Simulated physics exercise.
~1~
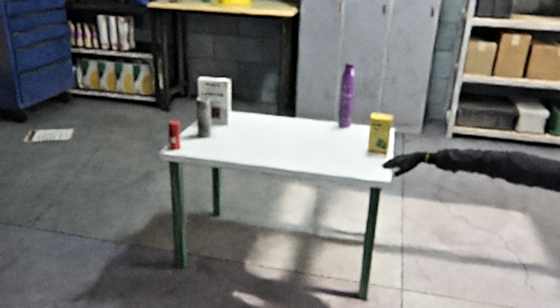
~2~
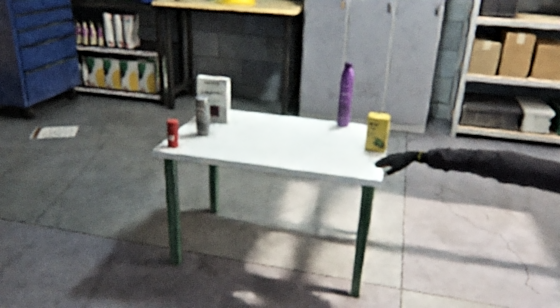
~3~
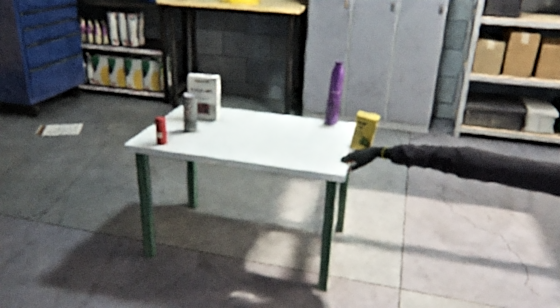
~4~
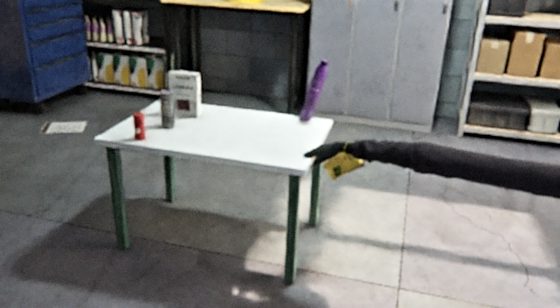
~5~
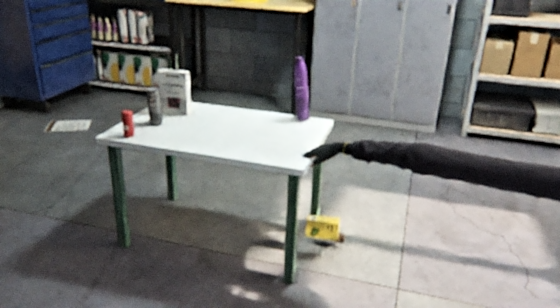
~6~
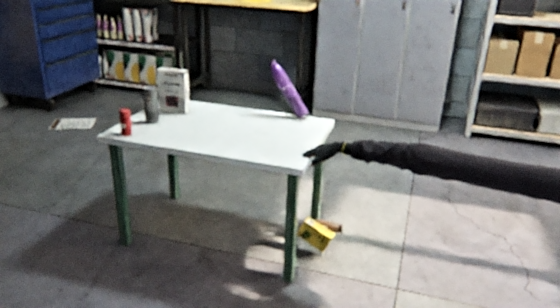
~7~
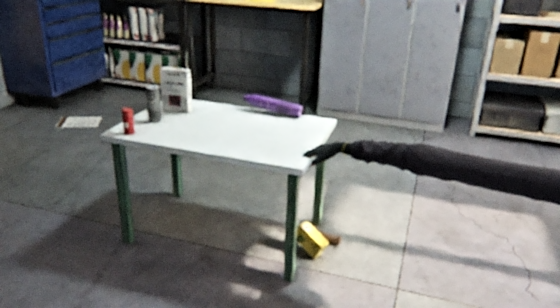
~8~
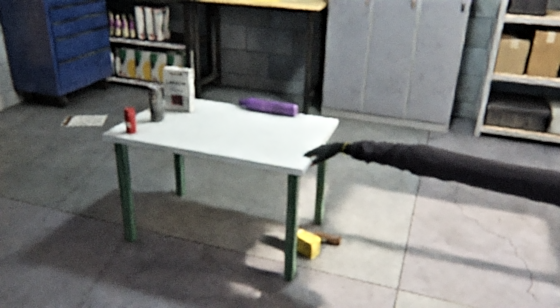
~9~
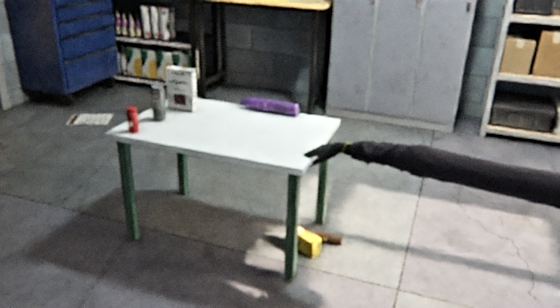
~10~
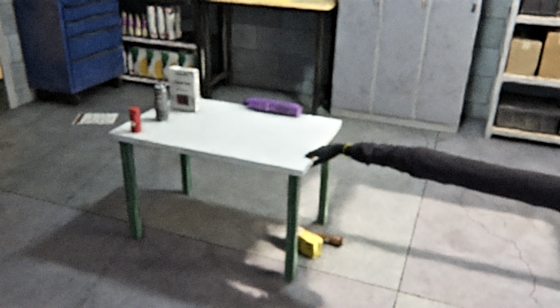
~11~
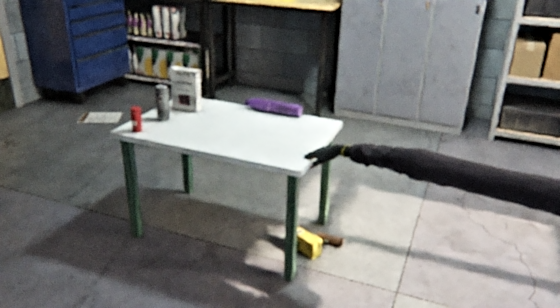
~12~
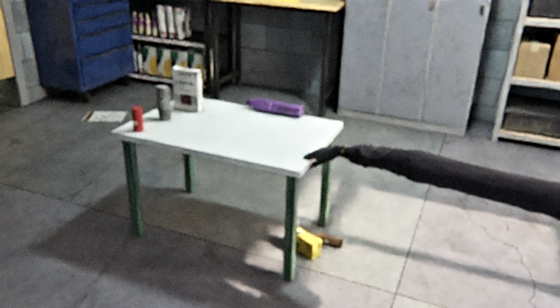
At the start, a red shaker, a grey can, a white packet, a purple bottle and a yellow carton stand on a white table with green legs, while a dark arm reaches to its right edge. The table slides left, the hand staying at its edge. The yellow carton tips off the right side and falls to the floor along with a small brown shaker. The purple bottle leans, rocks upright, then topples onto its side on the tabletop. The table stops, with the red shaker, can and packet still standing and the carton and brown shaker lying below.
